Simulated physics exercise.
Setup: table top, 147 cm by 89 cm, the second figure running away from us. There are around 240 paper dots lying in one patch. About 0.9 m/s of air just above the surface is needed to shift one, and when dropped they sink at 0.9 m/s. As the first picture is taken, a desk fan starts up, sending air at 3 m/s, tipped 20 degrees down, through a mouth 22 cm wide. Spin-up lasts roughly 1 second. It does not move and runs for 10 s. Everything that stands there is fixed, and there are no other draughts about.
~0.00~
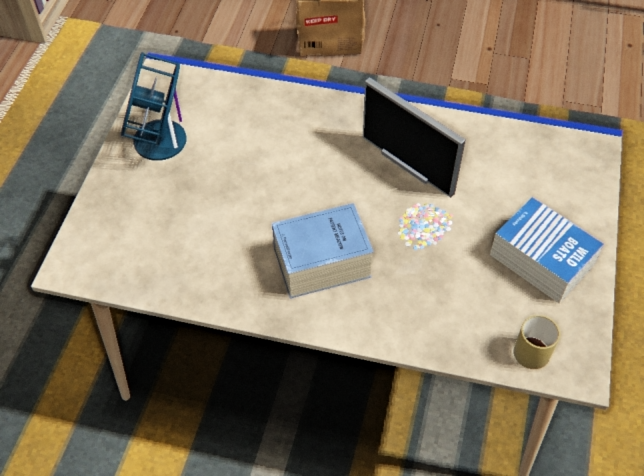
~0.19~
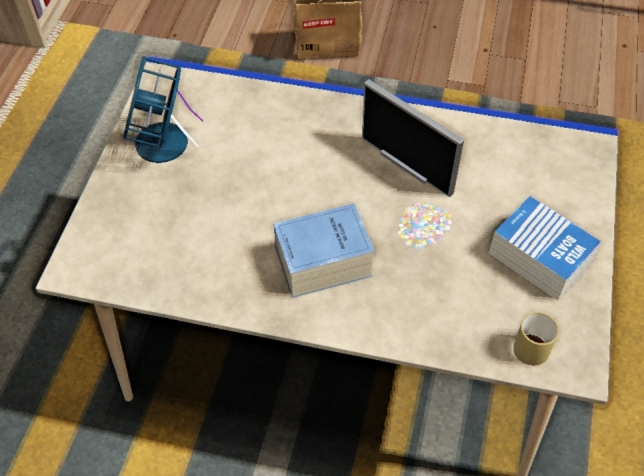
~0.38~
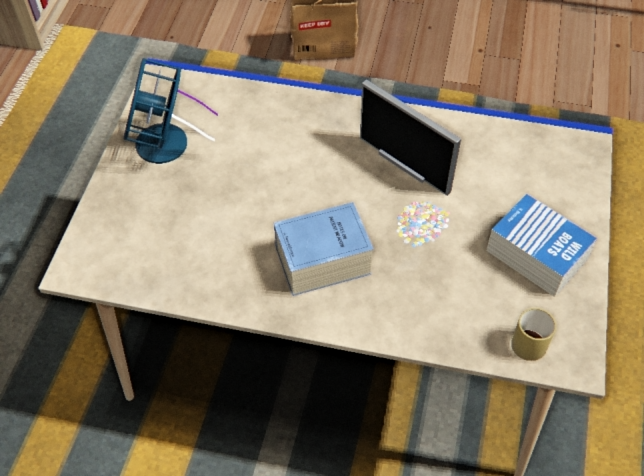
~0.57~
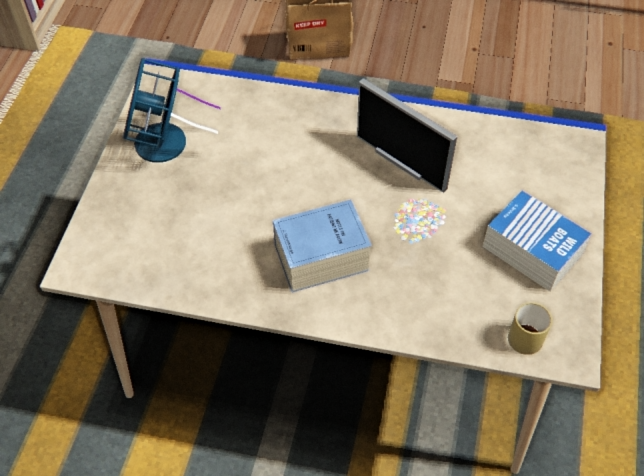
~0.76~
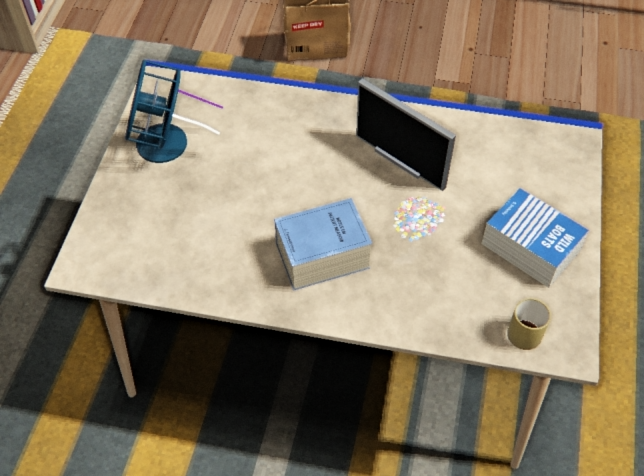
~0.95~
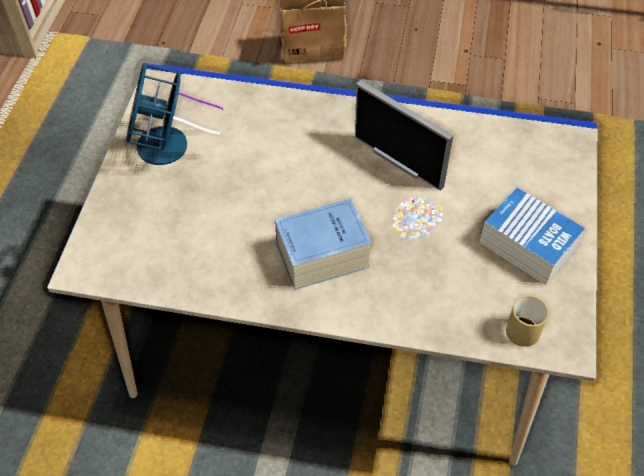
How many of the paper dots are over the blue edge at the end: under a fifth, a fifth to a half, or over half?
Of the paper dots, less than a fifth end over the blue edge.
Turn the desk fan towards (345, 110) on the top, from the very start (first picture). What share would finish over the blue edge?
I'd expect close to 0 percent of them to end up there.
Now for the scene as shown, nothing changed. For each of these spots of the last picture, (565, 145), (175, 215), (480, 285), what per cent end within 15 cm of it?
Estimates in listed order: 15 %; 0 %; 20 %.
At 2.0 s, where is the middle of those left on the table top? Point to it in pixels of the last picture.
Centre estimate: (513, 323) px.
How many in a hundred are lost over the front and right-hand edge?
Roughly 10 % front, roughly 50 % right-hand.
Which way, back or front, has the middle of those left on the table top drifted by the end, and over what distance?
It shifted toward the front side by roughly 30 cm.
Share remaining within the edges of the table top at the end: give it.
Around 40 per cent.
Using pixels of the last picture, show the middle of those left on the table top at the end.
It lands close to (515, 323) in the last picture.
After 2.0 s, 0 % are over the blue edge; the middle of those still in play is near (513, 323); 47 % have settled or left.
After 3.2 s, 0 % are over the blue edge; the middle of those still in play is near (515, 319); 69 % have settled or left.
After 5.5 s, 0 % are over the blue edge; the middle of those still in play is near (512, 322); 78 % have settled or left.
After 10.0 s, at the end, 0 % are over the blue edge; the middle of those still in play is near (515, 323).
